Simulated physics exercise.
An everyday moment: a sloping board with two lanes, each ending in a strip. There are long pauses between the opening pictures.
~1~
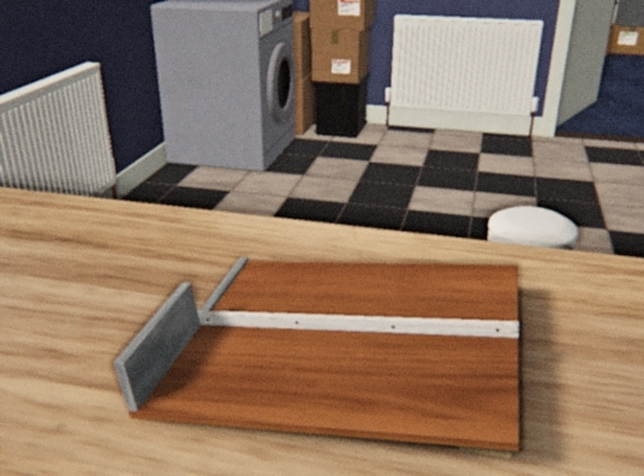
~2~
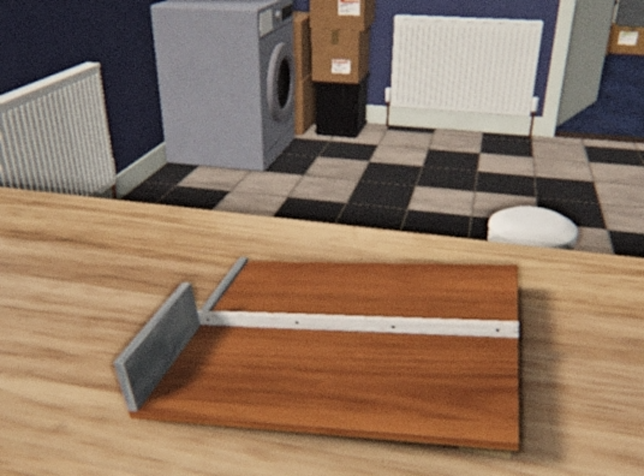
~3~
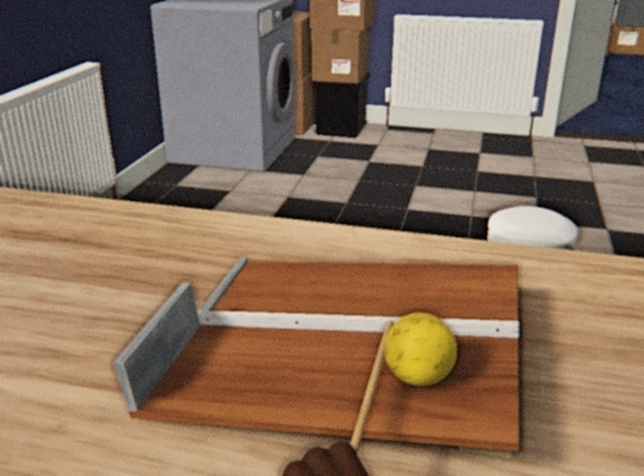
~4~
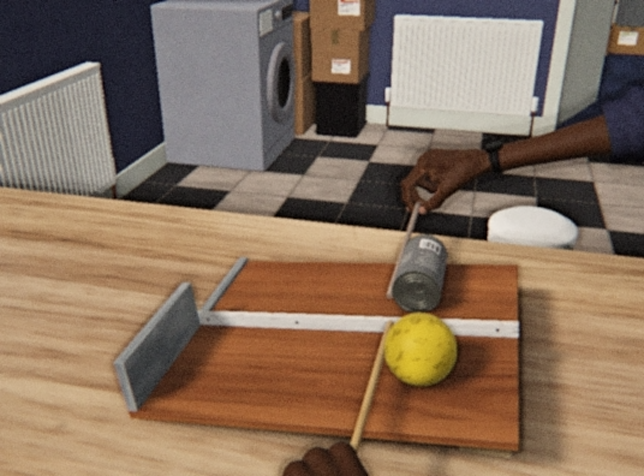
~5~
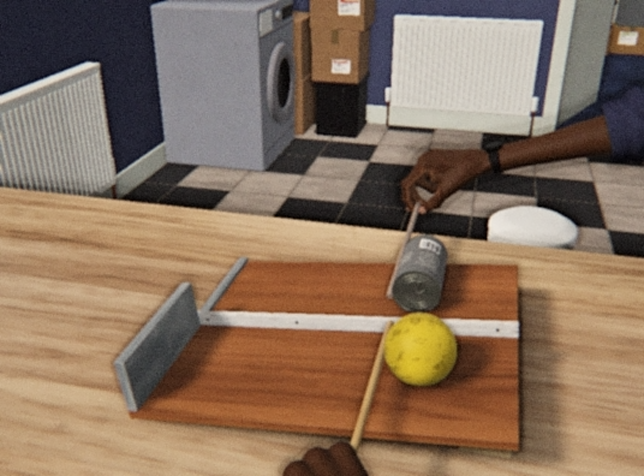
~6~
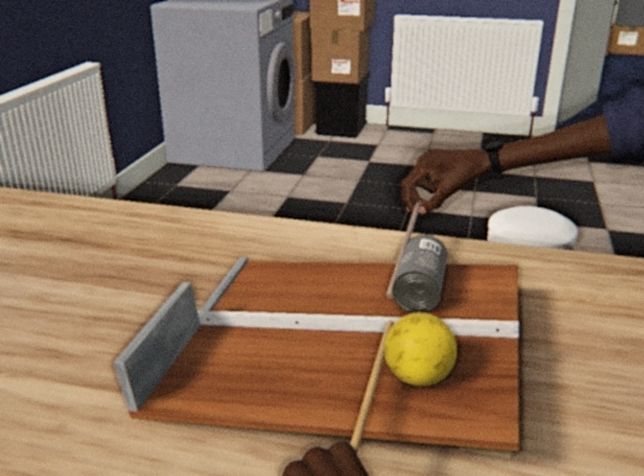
On a wooden table, a board with two lanes sat empty until a hand with a stick held a yellow ball on it, then another hand held a grey tin beside it, and both stayed still.
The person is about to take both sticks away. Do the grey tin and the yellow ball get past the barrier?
The grey tin rolls off the board; the yellow ball stops on the board.
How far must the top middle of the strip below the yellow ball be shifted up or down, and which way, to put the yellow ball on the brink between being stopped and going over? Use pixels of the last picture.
Some 36 pixels, down.
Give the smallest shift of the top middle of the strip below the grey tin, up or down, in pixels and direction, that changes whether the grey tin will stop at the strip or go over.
About 4 pixels up.
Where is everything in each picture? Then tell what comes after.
The first picture shows board (343, 310).
The second picture shows board (343, 310).
The third picture shows board (343, 310).
The fourth picture shows held back by the sticks; yellow ball (421, 349); board (343, 310).
The fifth picture shows held back by the sticks; grey tin (421, 273); board (343, 310).
The sixth picture shows held back by the sticks; grey tin (421, 273); yellow ball (421, 349); board (343, 310).
Then, 0.72 s past the last view, grey tin rolling on the board near (304, 271); yellow ball rolling on the board near (268, 343).
Finally, the grey tin runs past the strip; the yellow ball gets caught, near (195, 339).
